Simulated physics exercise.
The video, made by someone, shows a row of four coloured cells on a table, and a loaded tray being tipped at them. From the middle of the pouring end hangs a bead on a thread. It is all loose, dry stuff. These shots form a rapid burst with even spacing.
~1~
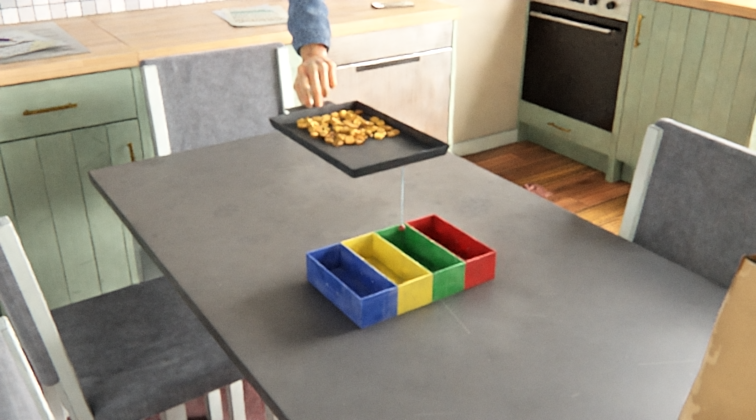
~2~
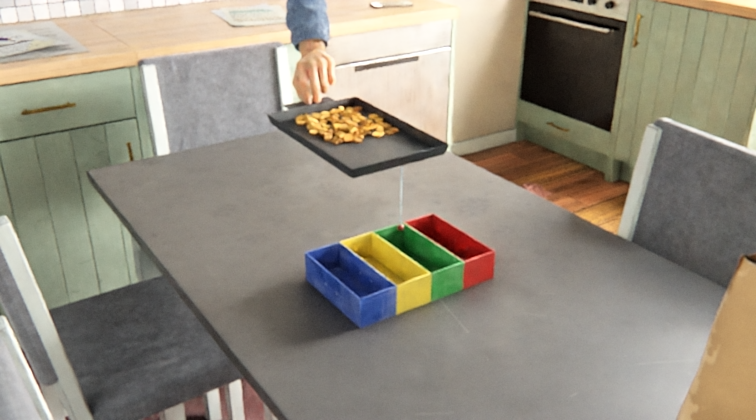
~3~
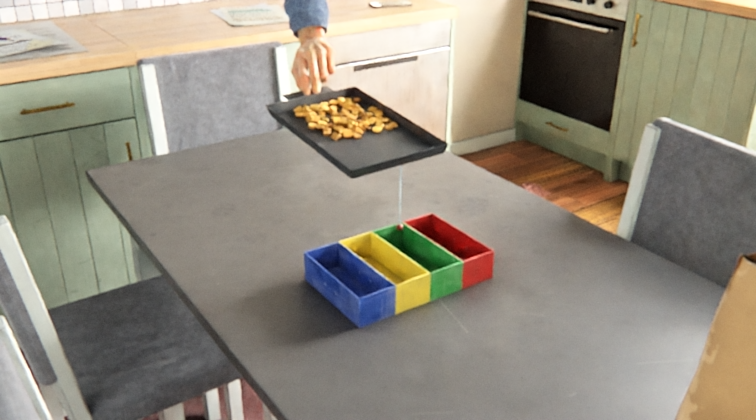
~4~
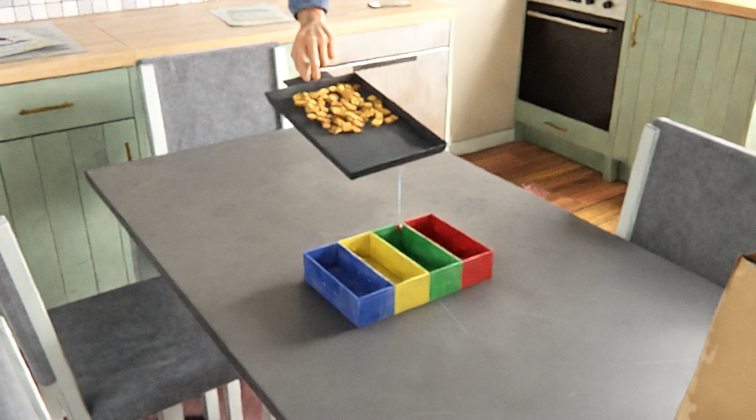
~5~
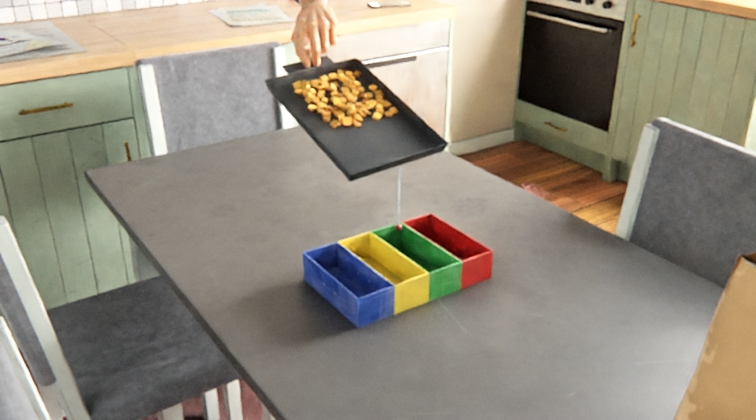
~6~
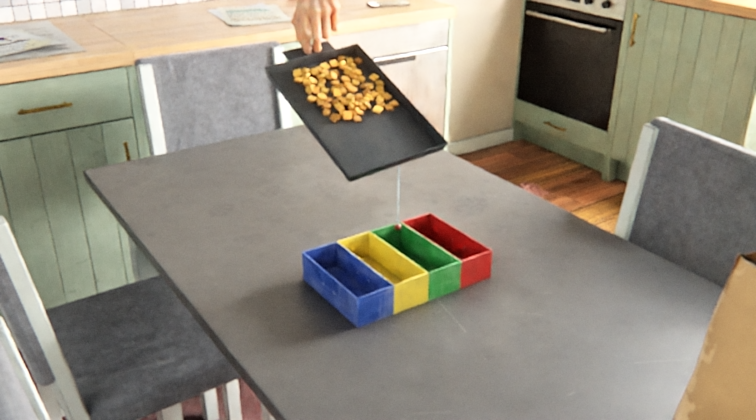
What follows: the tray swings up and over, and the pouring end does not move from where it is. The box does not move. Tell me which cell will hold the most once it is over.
The yellow cell will hold the most.
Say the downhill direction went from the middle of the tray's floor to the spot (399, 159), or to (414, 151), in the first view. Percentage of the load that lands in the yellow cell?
Respectively close to 10 and 0 in a hundred.
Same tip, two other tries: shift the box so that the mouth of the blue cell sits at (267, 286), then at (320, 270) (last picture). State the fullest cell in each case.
First place: Red; second place: Yellow.
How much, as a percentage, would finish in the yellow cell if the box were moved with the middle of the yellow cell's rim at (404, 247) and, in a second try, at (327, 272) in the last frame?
Close to 20 in a hundred, then close to 0 in a hundred.
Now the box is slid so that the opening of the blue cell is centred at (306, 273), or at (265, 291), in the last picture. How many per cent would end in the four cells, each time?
About 90 % and 70 %.
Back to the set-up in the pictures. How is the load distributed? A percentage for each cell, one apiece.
Blue 20 %, yellow 60 %, green 20 %, red 0 %.
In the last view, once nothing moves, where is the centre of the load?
Somewhere close to (386, 288) in the last picture.
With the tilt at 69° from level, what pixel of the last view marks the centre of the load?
I'd mark it close to (378, 168).
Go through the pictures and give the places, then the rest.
In the first picture, corners of the pouring end at (354, 168) and (446, 145), level; middle of the load at (345, 129), cereal squares; bead on its thread at (402, 228); blue cell at (379, 304); yellow cell at (415, 291); green cell at (448, 279); red cell at (480, 268).
In the second picture, corners of the pouring end at (353, 168) and (445, 144), level; middle of the load at (344, 126).
In the third picture, corners of the pouring end at (352, 168) and (445, 143), tipped barely, lowest at the left corner; middle of the load at (343, 119).
In the fourth picture, corners of the pouring end at (351, 170) and (444, 143), tipped a little, lowest at the left corner; middle of the load at (342, 110).
In the fifth picture, corners of the pouring end at (351, 172) and (445, 142), tipped clearly, lowest at the left corner; middle of the load at (343, 101).
In the sixth picture, corners of the pouring end at (351, 174) and (444, 142), tipped clearly, lowest at the left corner; middle of the load at (343, 91); blue cell at (375, 303); yellow cell at (411, 290); green cell at (444, 278); red cell at (476, 267).
Soon after the last picture, tray tipped steeply; most on the tray; a small part falling or outside the box.
A little later, tray tipped past a quarter turn; a small part on the tray; about half in the yellow cell; about a quarter in the blue cell; a small part in the green cell; a stray few in the red cell; a small part falling or outside the box.
Later still, tray tipped past a quarter turn; about half in the yellow cell; about a quarter in the blue cell; about a quarter in the green cell; a stray few in the red cell; a stray few falling or outside the box.
At rest, tray tipped past a quarter turn; about half in the yellow cell; about a quarter in the blue cell; about a quarter in the green cell; a stray few in the red cell; a stray few outside the box.
